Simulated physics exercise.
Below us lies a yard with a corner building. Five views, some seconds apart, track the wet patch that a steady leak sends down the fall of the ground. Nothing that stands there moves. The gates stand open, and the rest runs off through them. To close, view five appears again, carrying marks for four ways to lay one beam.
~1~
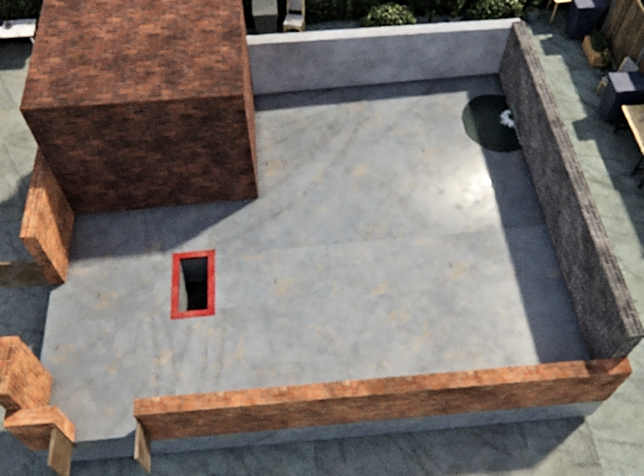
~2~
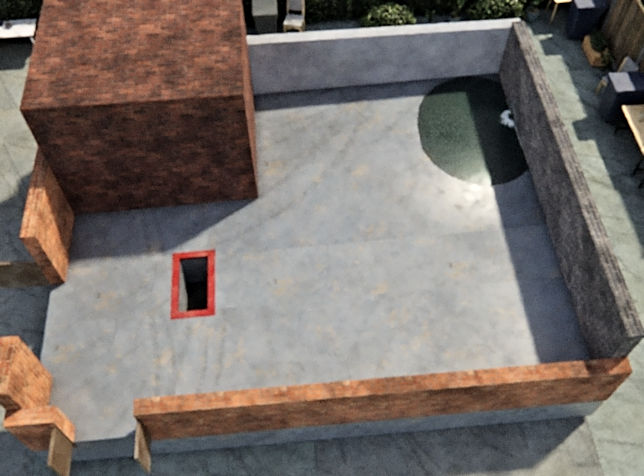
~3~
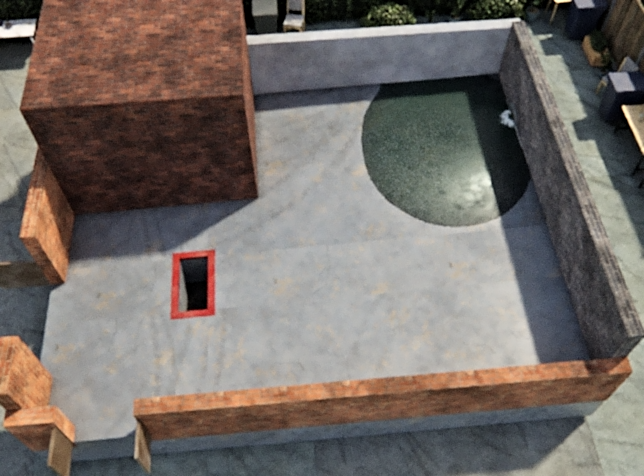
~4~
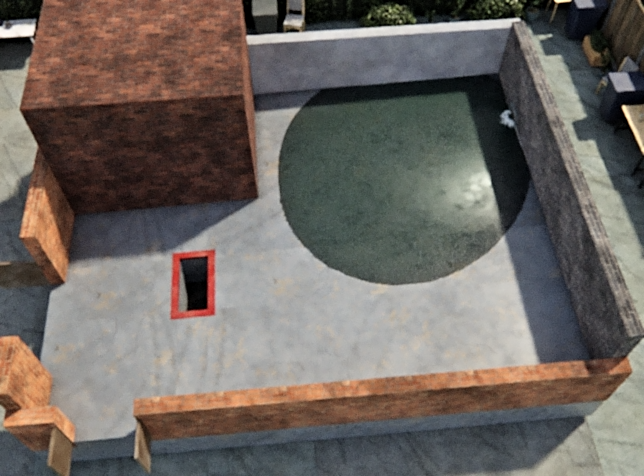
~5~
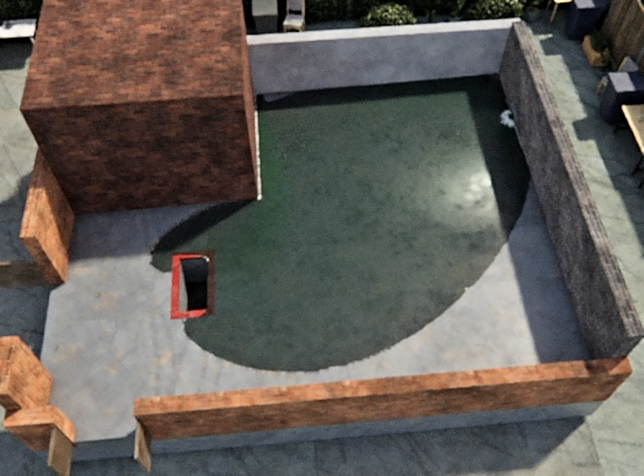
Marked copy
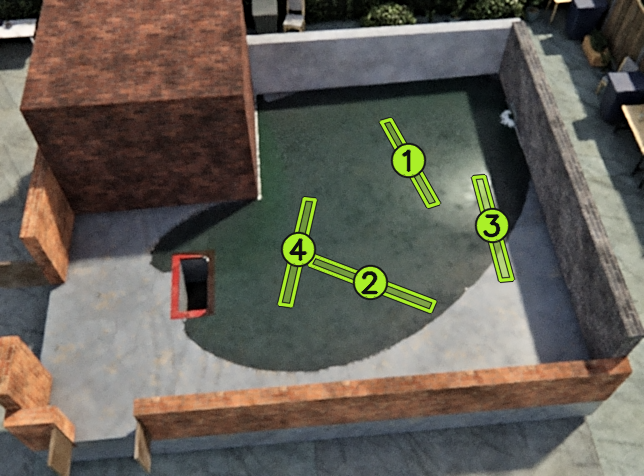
Dark water spreads from the upper right across the walled yard and reaches the red-edged gully.
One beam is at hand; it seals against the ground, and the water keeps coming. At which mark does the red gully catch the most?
Take 2.
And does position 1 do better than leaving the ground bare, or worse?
Worse.
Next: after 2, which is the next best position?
3.
On the marked copy, 1 from (386, 120) to (433, 204); 2 from (312, 260) to (432, 306); 3 from (506, 279) to (478, 177); 4 from (285, 304) to (309, 199).
With 1, about 24 % of the stream runs into the red gully, about 76 % out by the gates.
With 2, about 64 % of the stream runs into the red gully, about 36 % out by the gates.
With 3, about 42 % of the stream runs into the red gully, about 58 % out by the gates.
With 4, about 28 % of the stream runs into the red gully, about 72 % out by the gates.
